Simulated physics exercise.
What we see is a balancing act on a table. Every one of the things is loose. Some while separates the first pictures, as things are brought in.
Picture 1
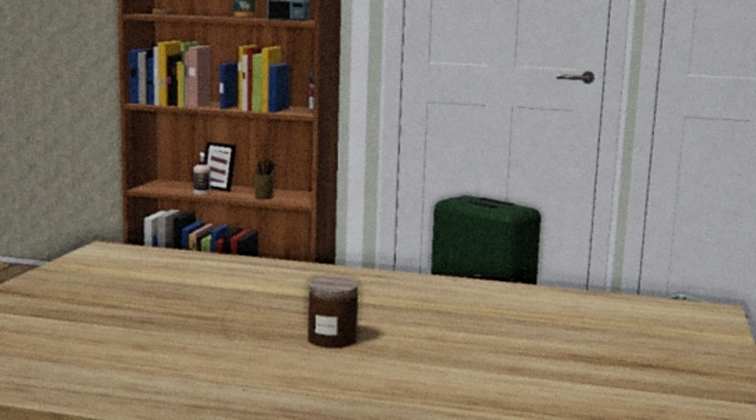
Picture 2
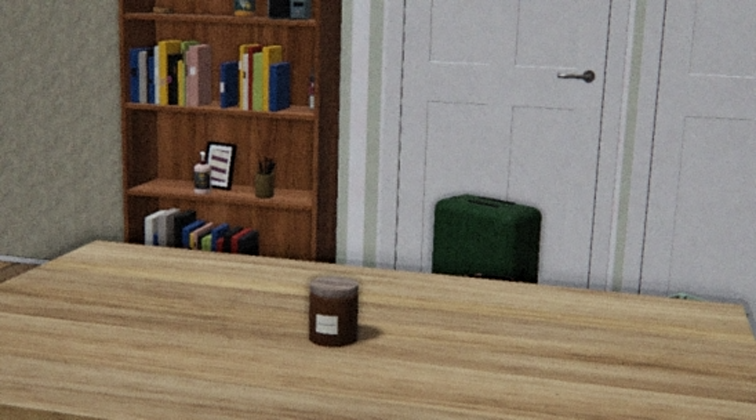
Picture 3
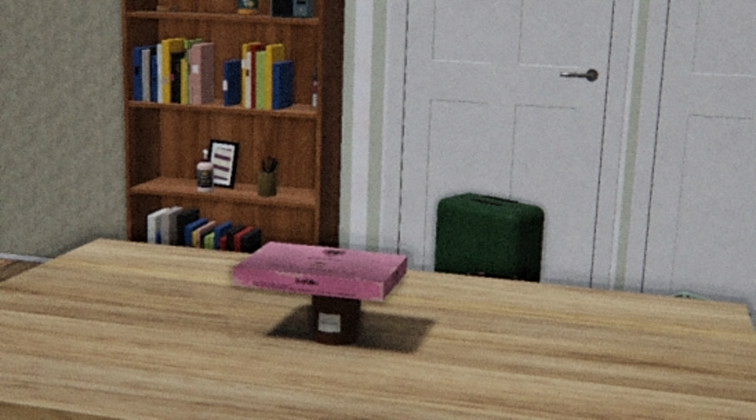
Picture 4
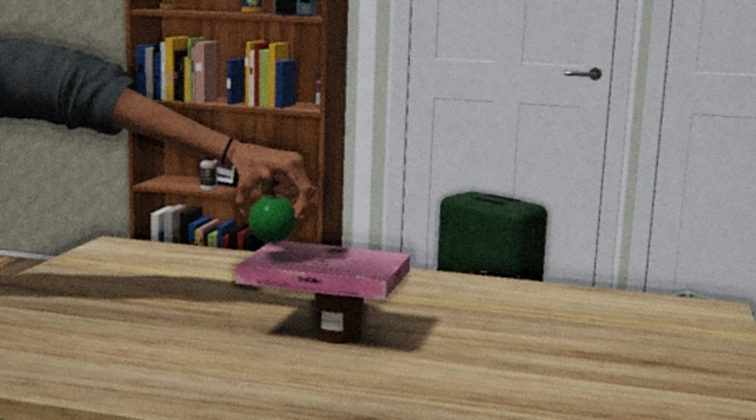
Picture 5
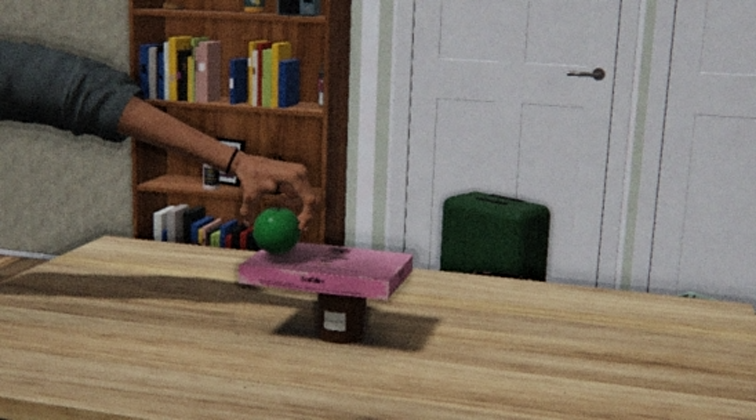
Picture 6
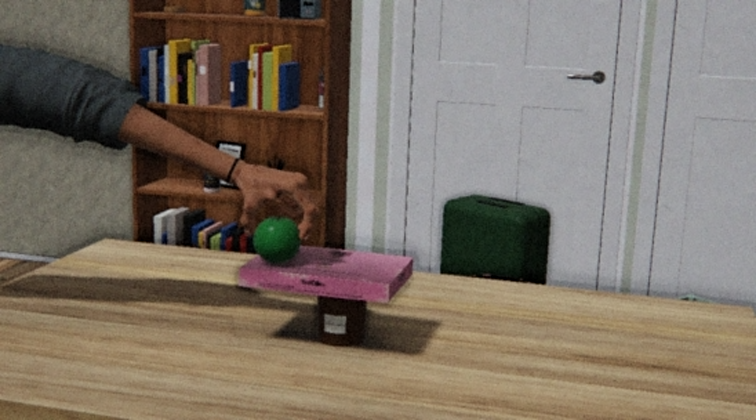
A hand lowers a green ball onto the left side of a pink packet atop a jar.
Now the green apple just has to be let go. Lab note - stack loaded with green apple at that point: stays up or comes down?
Turns out something tips or drops there.
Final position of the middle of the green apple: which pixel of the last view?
Roughly pixel (229, 313) in the last picture.
Then, 0.30 s later than the last frame, green apple now fallen; pink packet tilted by 32°.
Then, 0.40 s later than the last frame, pink packet tilted by 57°.
Then, 0.50 s later than the last frame, pink packet tilted by 63°.
When it is over, fallen, green apple; lying over in the stack, pink packet; brown jar as before. End places, in pixels of the last picture, green apple near (230, 314). The stack gives way.
